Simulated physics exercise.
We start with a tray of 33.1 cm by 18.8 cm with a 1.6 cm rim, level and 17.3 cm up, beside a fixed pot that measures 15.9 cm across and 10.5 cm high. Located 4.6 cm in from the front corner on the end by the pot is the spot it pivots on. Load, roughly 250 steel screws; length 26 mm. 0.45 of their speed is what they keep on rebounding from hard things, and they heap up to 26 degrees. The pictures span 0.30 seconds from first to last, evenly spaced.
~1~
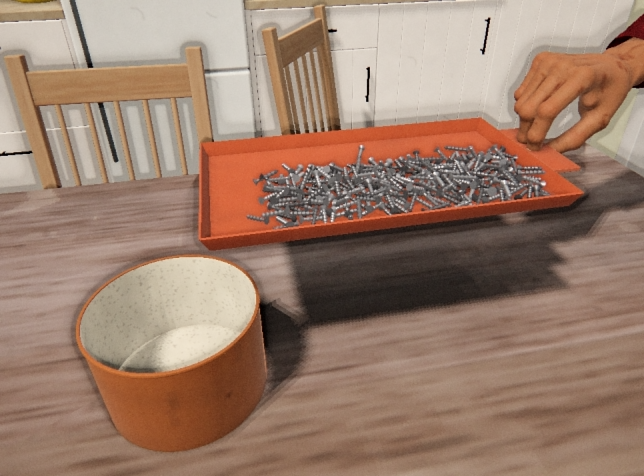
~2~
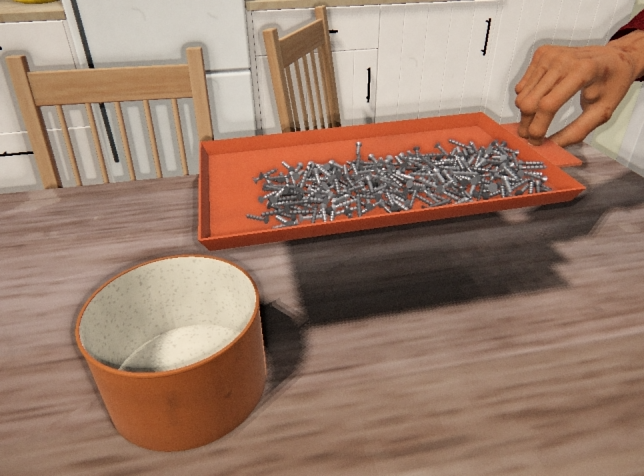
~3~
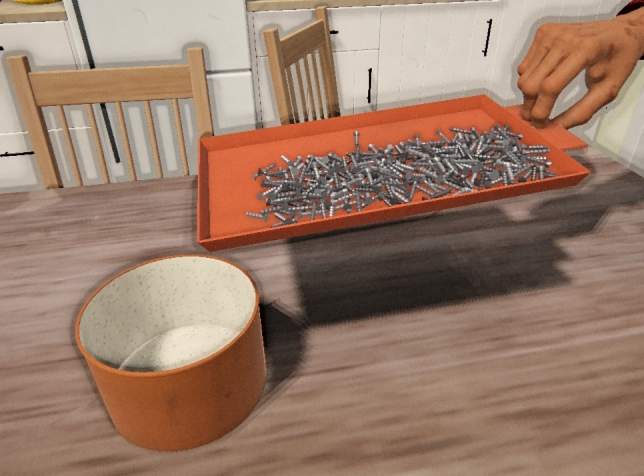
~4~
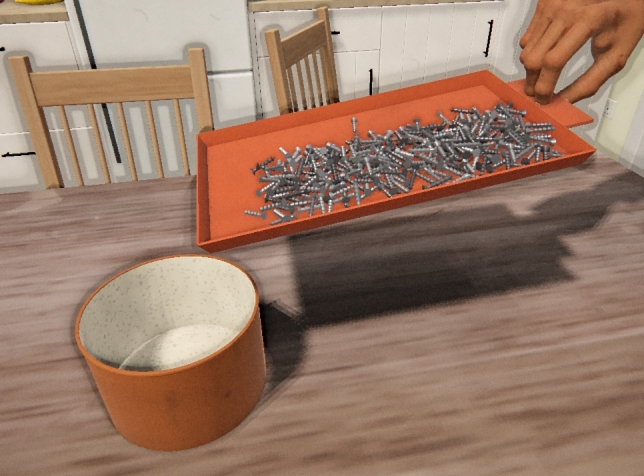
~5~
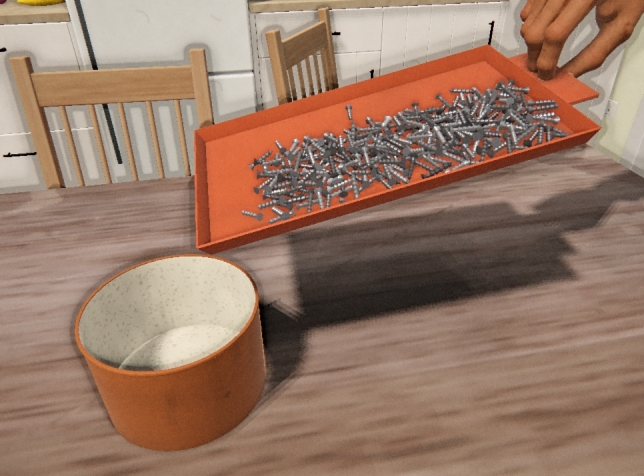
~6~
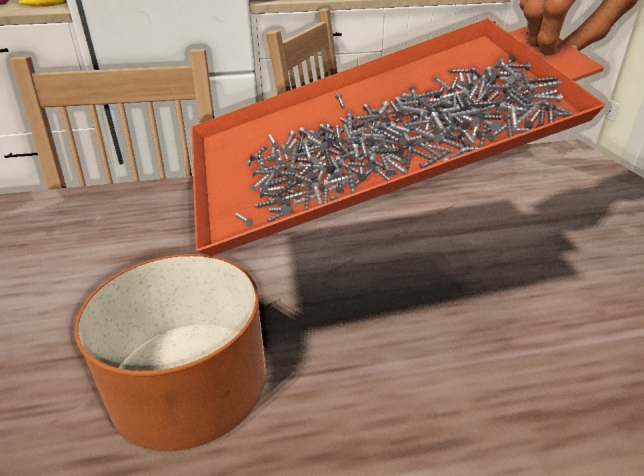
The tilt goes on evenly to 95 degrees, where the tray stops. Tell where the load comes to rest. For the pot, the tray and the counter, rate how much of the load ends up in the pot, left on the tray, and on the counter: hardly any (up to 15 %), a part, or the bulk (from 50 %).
Pot: The bulk; left on the tray: Hardly any; counter: Hardly any.
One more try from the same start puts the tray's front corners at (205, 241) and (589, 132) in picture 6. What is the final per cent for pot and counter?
Per cent by place - pot 90, counter 10.
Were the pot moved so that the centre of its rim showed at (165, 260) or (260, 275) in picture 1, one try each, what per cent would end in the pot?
Try one: ~ 20 %; try two: ~ 10 %.
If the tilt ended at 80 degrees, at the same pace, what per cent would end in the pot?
95 percent.
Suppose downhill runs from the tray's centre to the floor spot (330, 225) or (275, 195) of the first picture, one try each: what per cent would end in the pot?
Roughly 55 % for the first direction, roughly 70 % for the second.
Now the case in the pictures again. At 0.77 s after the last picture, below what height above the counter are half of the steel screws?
The halfway mark is near 2 cm.
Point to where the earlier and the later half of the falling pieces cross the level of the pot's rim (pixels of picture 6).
First half close to (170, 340), second half close to (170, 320).
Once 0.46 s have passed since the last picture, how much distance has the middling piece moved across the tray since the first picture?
I'd say close to 12 centimetres.
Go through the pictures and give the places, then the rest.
Tray tilt 0 degrees, front corners at (208, 234) and (573, 190); middle of the pieces at (398, 180); pot at (171, 306), in the first frame.
Tray tilt 1 degrees, front corners at (207, 235) and (575, 185); middle of the pieces at (398, 177), in the second frame.
Tray tilt 5 degrees, front corners at (206, 236) and (579, 170), lowest corner left front; middle of the pieces at (398, 168), in the third frame.
Tray tilt 10 degrees, front corners at (205, 238) and (585, 148), lowest corner left front; middle of the pieces at (397, 155), in the fourth frame.
Tray tilt 14 degrees, front corners at (204, 241) and (589, 126), lowest corner left front; middle of the pieces at (396, 143), in the fifth frame.
Tray tilt 19 degrees, front corners at (204, 243) and (592, 104), lowest corner left front; middle of the pieces at (393, 131); pot at (170, 305), in the sixth frame.
Then, 0.46 s after the last picture, tilt 55 degrees; the tray holds 90 %, the pot 0 %.
Then, 0.77 s after the last picture, tilt 80 degrees; the tray holds 5 %, the pot 85 %.
Then, 1.17 s after the last picture, tilt 95 degrees; the tray holds 0 %, the pot 95 %.
In the end, pot 95 %, tray 0 %, counter 5 %.
